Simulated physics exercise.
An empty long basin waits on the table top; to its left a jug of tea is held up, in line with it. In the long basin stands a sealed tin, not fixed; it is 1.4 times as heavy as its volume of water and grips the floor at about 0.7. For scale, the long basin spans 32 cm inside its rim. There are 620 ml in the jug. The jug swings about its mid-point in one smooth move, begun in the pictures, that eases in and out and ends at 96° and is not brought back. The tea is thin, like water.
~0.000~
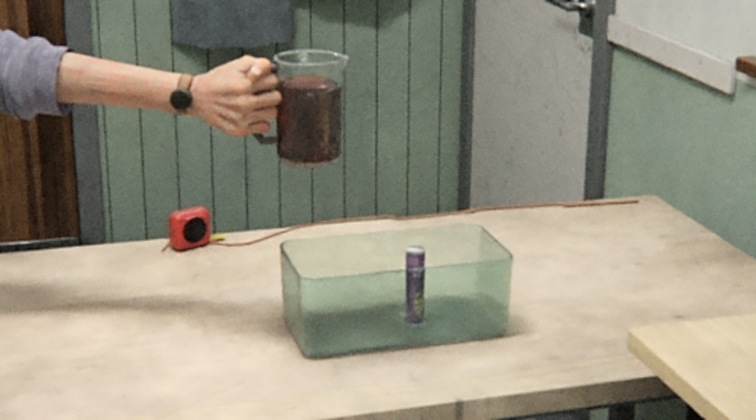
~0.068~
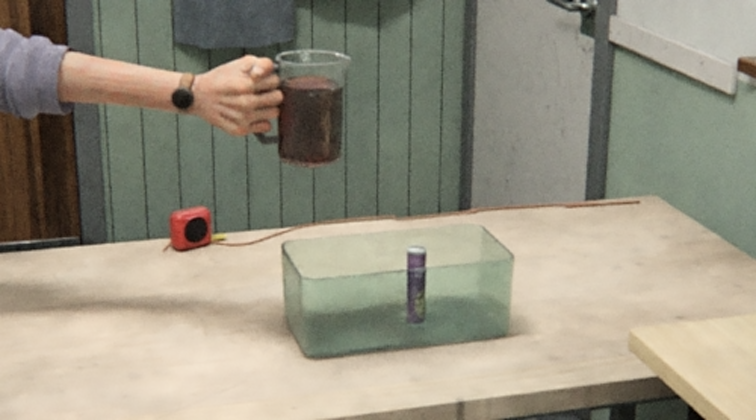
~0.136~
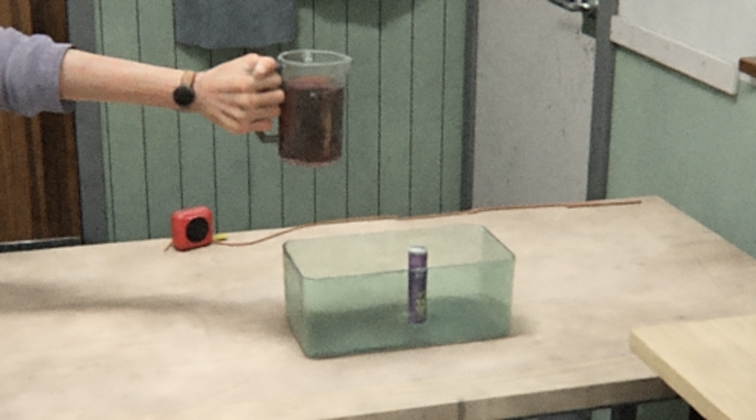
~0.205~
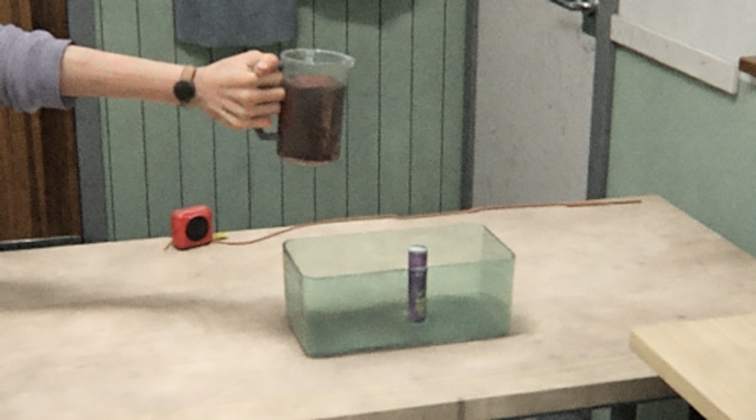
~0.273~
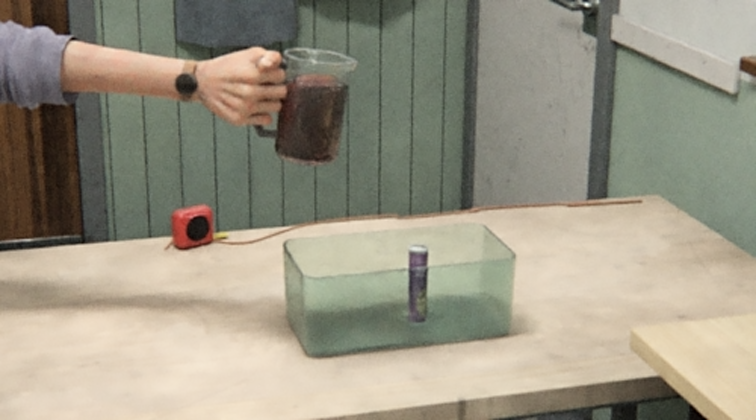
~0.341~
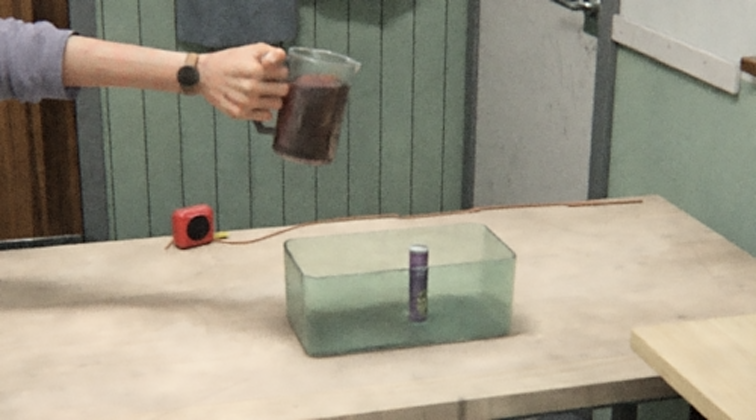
On a wooden table top, an empty basin stands as a hand holds up a jug of tea, slowly tilting it rightward.
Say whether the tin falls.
It remains upright.
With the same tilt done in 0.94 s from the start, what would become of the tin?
The tin remains upright.
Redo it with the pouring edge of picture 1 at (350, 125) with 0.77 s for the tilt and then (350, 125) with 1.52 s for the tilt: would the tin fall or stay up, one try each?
First it topples; then it falls.
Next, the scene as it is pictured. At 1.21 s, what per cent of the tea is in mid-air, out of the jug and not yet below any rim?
Near 24 in a hundred.
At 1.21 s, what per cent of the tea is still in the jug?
About 60 per cent.
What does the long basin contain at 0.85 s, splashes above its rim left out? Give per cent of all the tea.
Some 0 per cent.
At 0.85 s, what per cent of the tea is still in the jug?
Some 96 per cent.
After 0.85 s the tilt is 56° and 96 per cent is still to pour; the tin stands where it began.
After 1.21 s the tilt is 87° and 61 per cent is still to pour; the tin stands where it began.
After 1.60 s the tilt is 96° and 15 per cent is still to pour; the tin stands where it began.
After 2.02 s the tilt is 96° and 2 per cent is still to pour; the tin stands where it began.
In the end the tin stands where it began.
